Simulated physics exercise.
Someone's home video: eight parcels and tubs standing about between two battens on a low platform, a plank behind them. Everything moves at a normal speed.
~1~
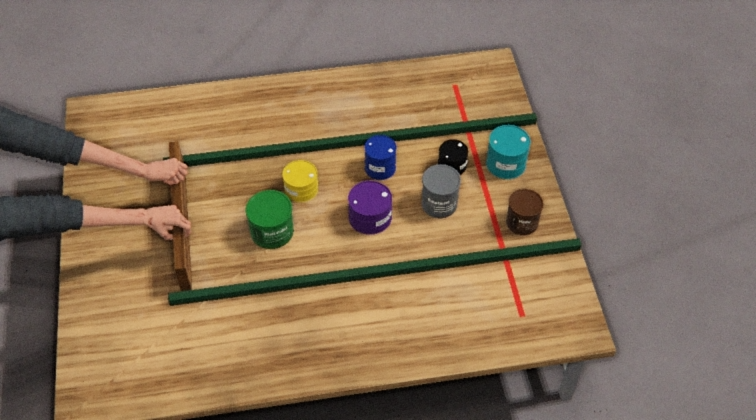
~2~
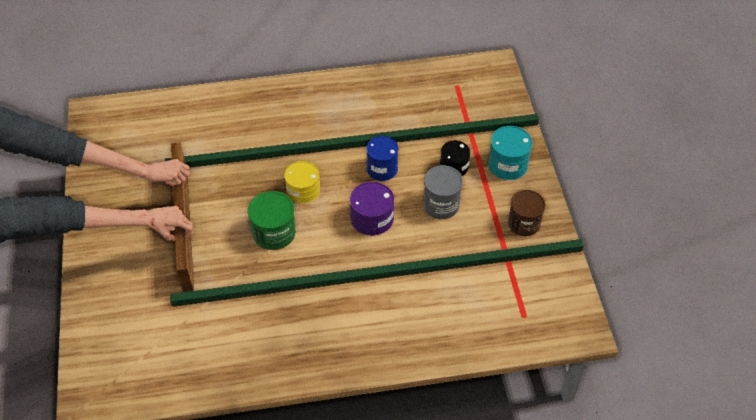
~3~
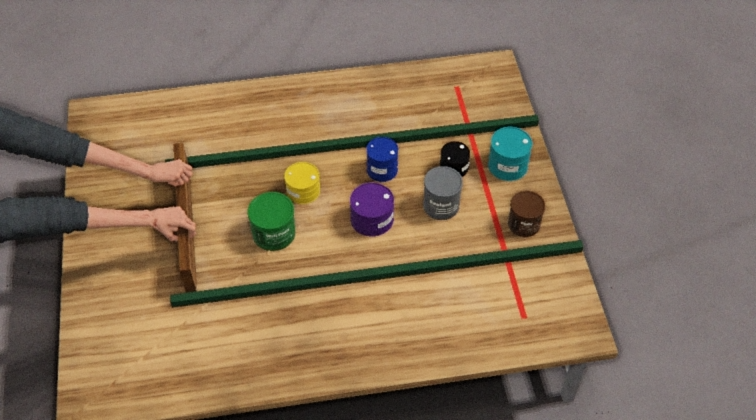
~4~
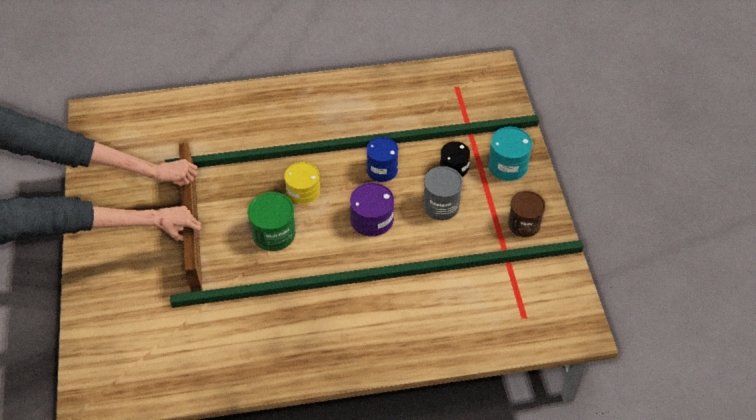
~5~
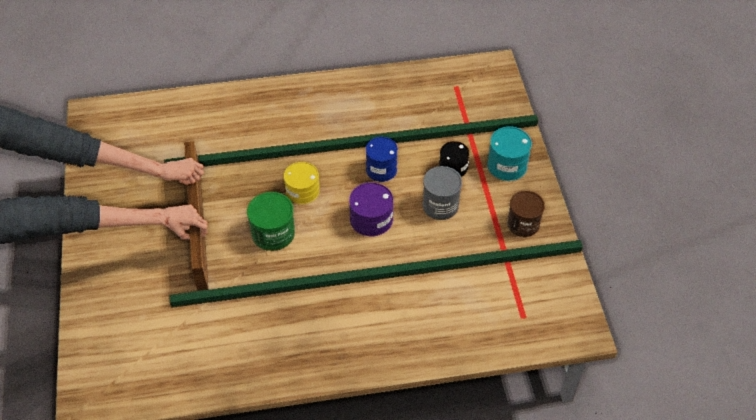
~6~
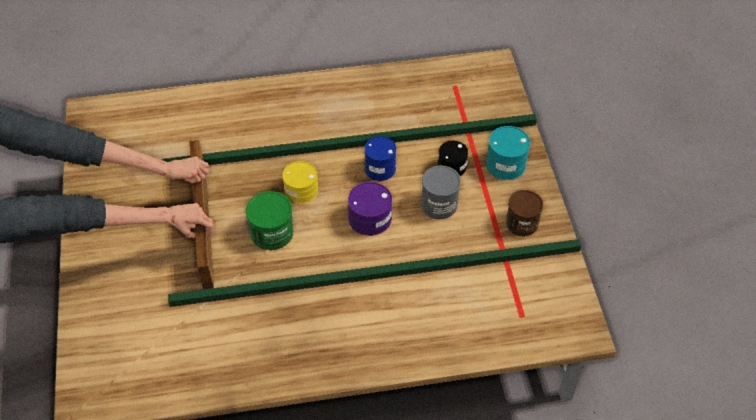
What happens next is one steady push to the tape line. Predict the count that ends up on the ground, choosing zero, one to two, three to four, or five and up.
Only one or two are pushed off.
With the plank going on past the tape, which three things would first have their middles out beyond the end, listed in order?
Listing earliest first, you get the grey pail, the turquoise canister and the purple canister.
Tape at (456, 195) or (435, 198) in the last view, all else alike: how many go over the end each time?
In that order 0 and 0.
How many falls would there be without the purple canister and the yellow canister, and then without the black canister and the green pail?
Try one: 1; try two: 0.
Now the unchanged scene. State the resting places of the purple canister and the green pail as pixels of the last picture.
In the last picture the purple canister sits at (556, 192) while the green pail sits at (515, 200).
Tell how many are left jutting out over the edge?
The count would be 2.
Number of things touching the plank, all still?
It touches 3.
Soon after, none off yet; turquoise canister at rest near (508, 153); brown pail at rest near (524, 214); black canister at rest near (453, 159).
Then, none off yet; turquoise canister moved a little near (512, 149); brown pail moved a little near (538, 215); black canister moved about its own width near (475, 158).
By the end, the number that fall off is one or two; fallen, grey pail and turquoise canister.
